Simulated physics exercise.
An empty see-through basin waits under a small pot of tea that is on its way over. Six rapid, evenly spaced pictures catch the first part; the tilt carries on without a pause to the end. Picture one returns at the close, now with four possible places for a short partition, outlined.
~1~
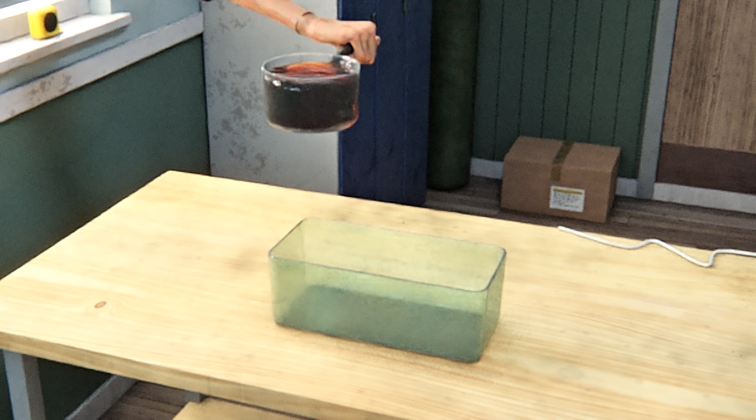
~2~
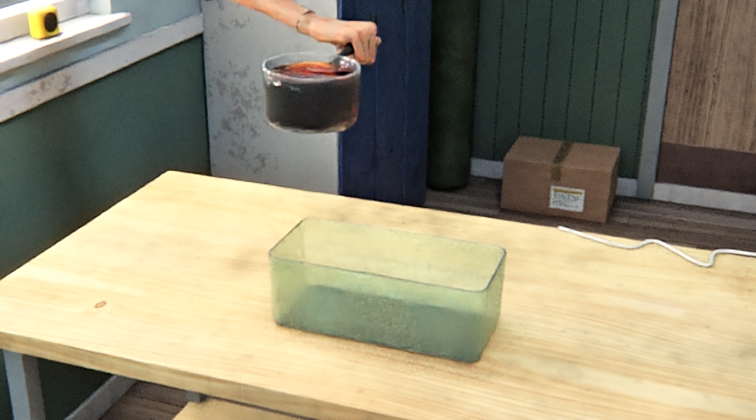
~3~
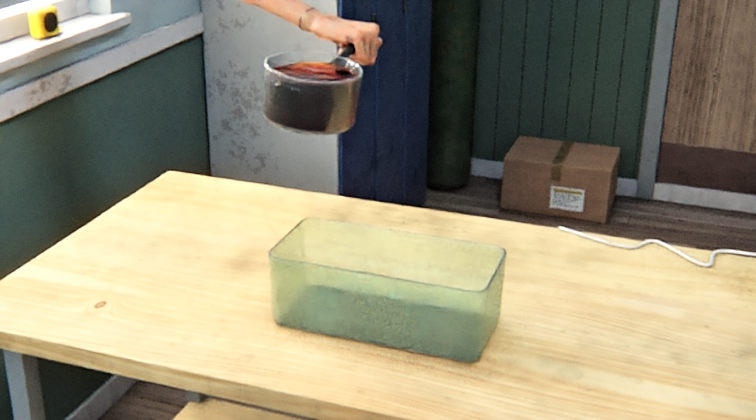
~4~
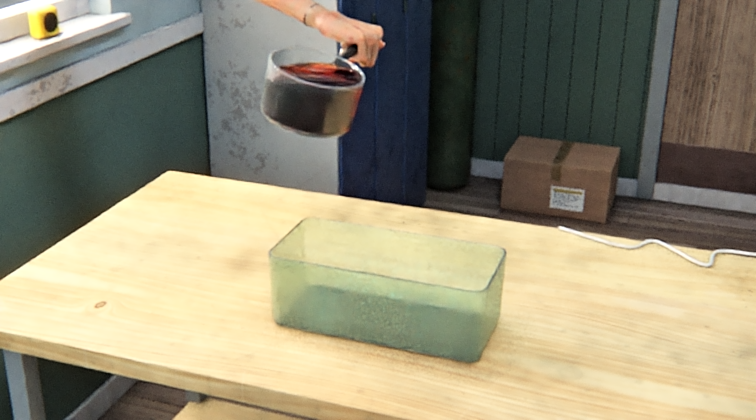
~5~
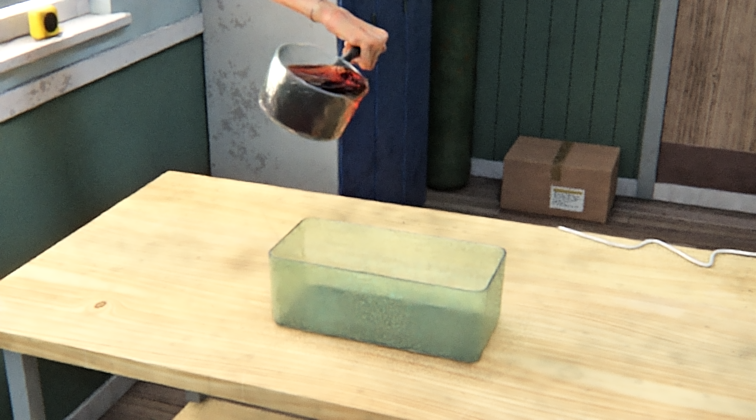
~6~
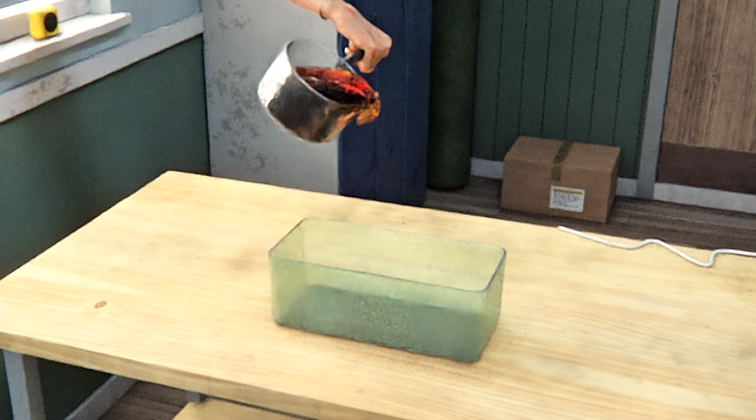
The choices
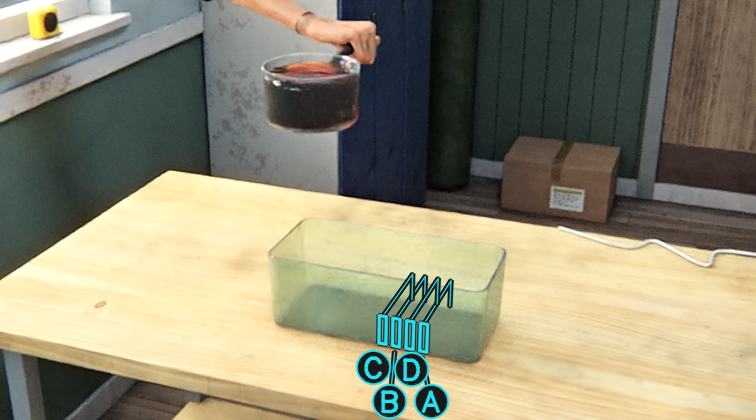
A hand tilting a small clear pot of dark reddish tea above a see-through green basin, liquid starting over the lip.
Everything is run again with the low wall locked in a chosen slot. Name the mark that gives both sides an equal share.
B beats the others.
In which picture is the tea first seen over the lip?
Picture 5.
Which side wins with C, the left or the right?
More ends on the right.
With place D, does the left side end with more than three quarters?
No.
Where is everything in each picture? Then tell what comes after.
Upright, lip at (355, 70); basin from (274, 321) to (481, 361); nothing has left yet, in the first picture.
Upright, lip at (356, 71); nothing has left yet, in the second picture.
Tipped about 7°, lip at (358, 76); nothing has left yet, in the third picture.
Tipped about 14°, lip at (360, 83); nothing has left yet, in the fourth picture.
Tipped about 25°, lip at (362, 92); tea is over the lip, down to (362, 92), in the fifth picture.
Tipped about 37°, lip at (362, 104); tea is over the lip, down to (368, 120), in the sixth picture.
On the marked copy, A at (421, 357); B at (394, 351); C at (381, 349); D at (408, 354).
With A, about 88 % ends left of the wall and 7 % right of it; 4 % is lost outside.
With B, about 49 % ends left of the wall and 48 % right of it; 3 % is lost outside.
With C, about 32 % ends left of the wall and 66 % right of it.
With D, about 69 % ends left of the wall and 26 % right of it; 6 % is lost outside.
